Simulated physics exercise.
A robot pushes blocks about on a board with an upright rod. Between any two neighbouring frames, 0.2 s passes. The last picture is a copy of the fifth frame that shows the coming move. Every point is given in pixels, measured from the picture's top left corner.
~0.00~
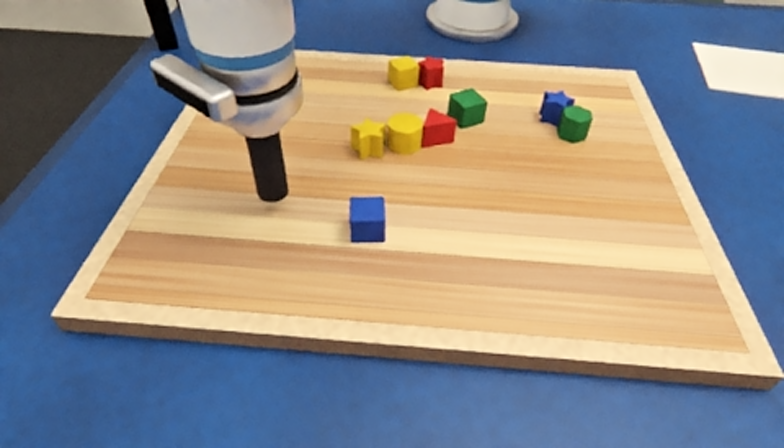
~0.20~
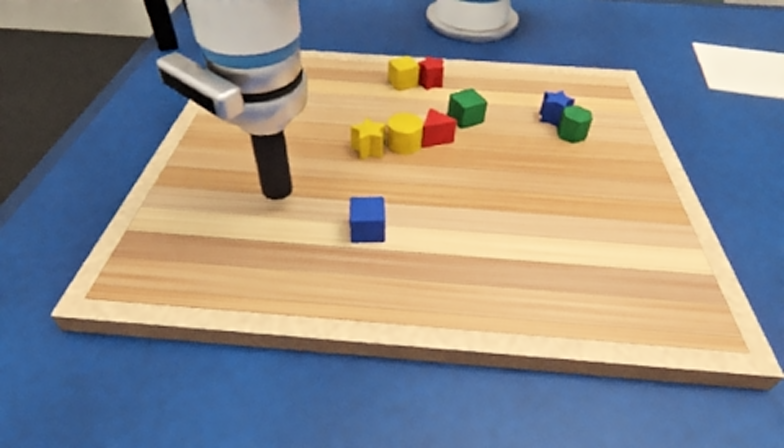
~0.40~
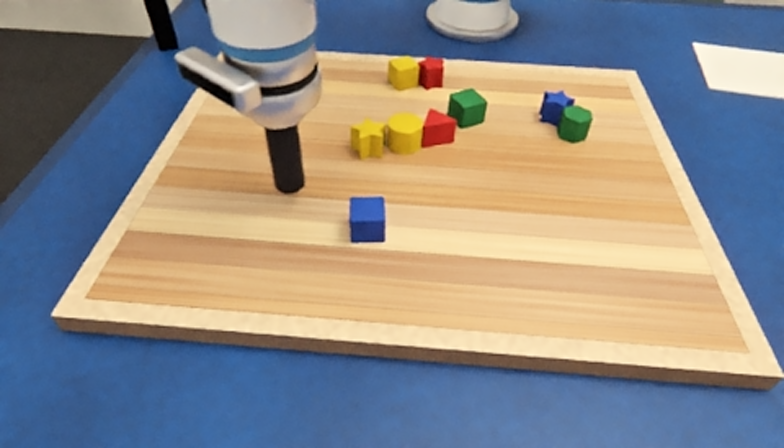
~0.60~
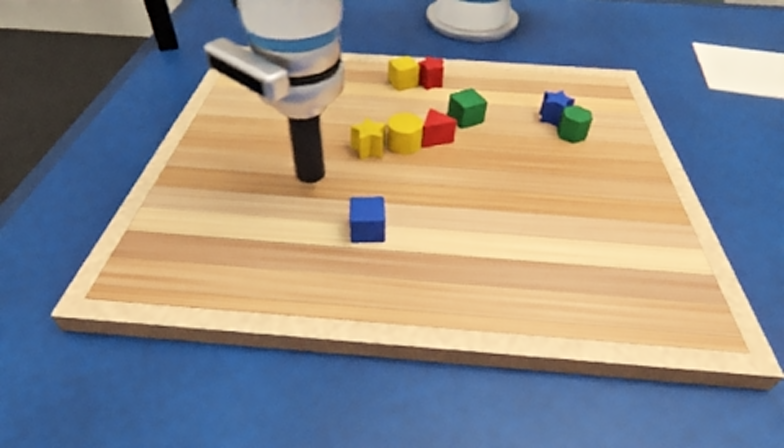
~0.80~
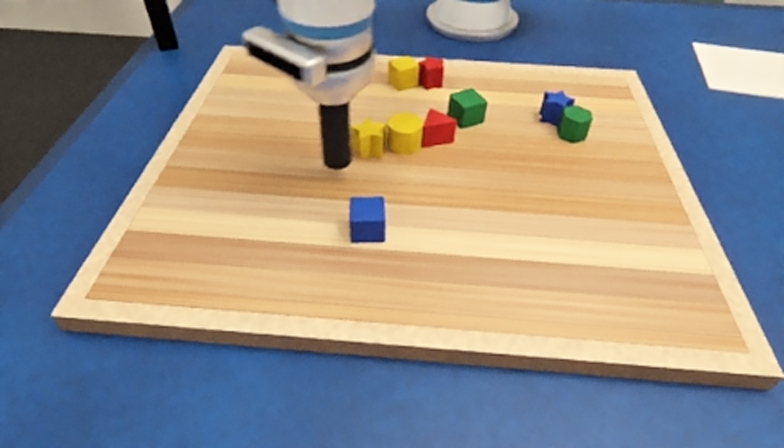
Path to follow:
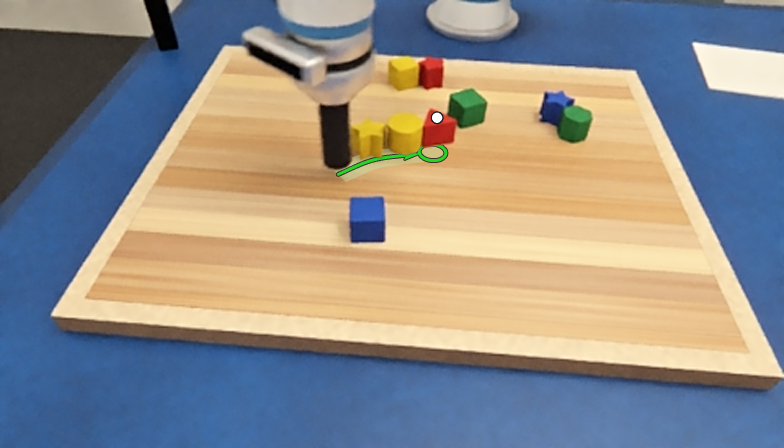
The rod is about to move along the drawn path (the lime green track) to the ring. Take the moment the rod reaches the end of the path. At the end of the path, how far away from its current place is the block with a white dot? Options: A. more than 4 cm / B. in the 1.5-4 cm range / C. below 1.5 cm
B: In the 1.5-4 cm range.
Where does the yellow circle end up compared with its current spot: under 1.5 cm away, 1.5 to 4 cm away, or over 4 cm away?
Its final spot will lie 1.5 to 4 cm from the current one.
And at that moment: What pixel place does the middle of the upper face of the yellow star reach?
That would be at about pixel (380, 119).
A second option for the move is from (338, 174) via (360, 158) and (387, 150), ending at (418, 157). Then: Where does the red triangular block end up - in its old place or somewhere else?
The red triangular block will not stay where it is.
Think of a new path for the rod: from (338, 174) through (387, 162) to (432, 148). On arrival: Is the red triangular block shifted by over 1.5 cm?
Yes - that is the case.
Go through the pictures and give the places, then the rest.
Lower end of the rod (273, 193), tops of blocks, yellow star (369, 128), yellow circle (405, 122), red triangular block (437, 118), green square block (469, 97), in the first frame.
Rod (278, 190), blocks as before, in the second frame.
Rod (290, 184), blocks as before, in the third frame.
Rod (310, 174), blocks as before, in the fourth frame.
Rod (337, 161), yellow star (369, 128), yellow circle (405, 122), red triangular block (437, 118), green square block (469, 97), in the fifth frame.
The drawn path runs from (338, 174) over (367, 162) and (400, 156) to (433, 152); the dot is on the red triangular block.
On the path given first. One third of the way, rod (367, 149); yellow star (377, 121), turned 20° anticlockwise; yellow circle (409, 121).
Two thirds of the way, rod (401, 143); yellow star (380, 119), turned 75° anticlockwise; yellow circle (414, 117); red triangular block (443, 118), turned 15° anticlockwise.
At the end, rod (434, 139); yellow star (380, 119), turned 75° anticlockwise; yellow circle (421, 113); red triangular block (451, 115); green square block not moved.
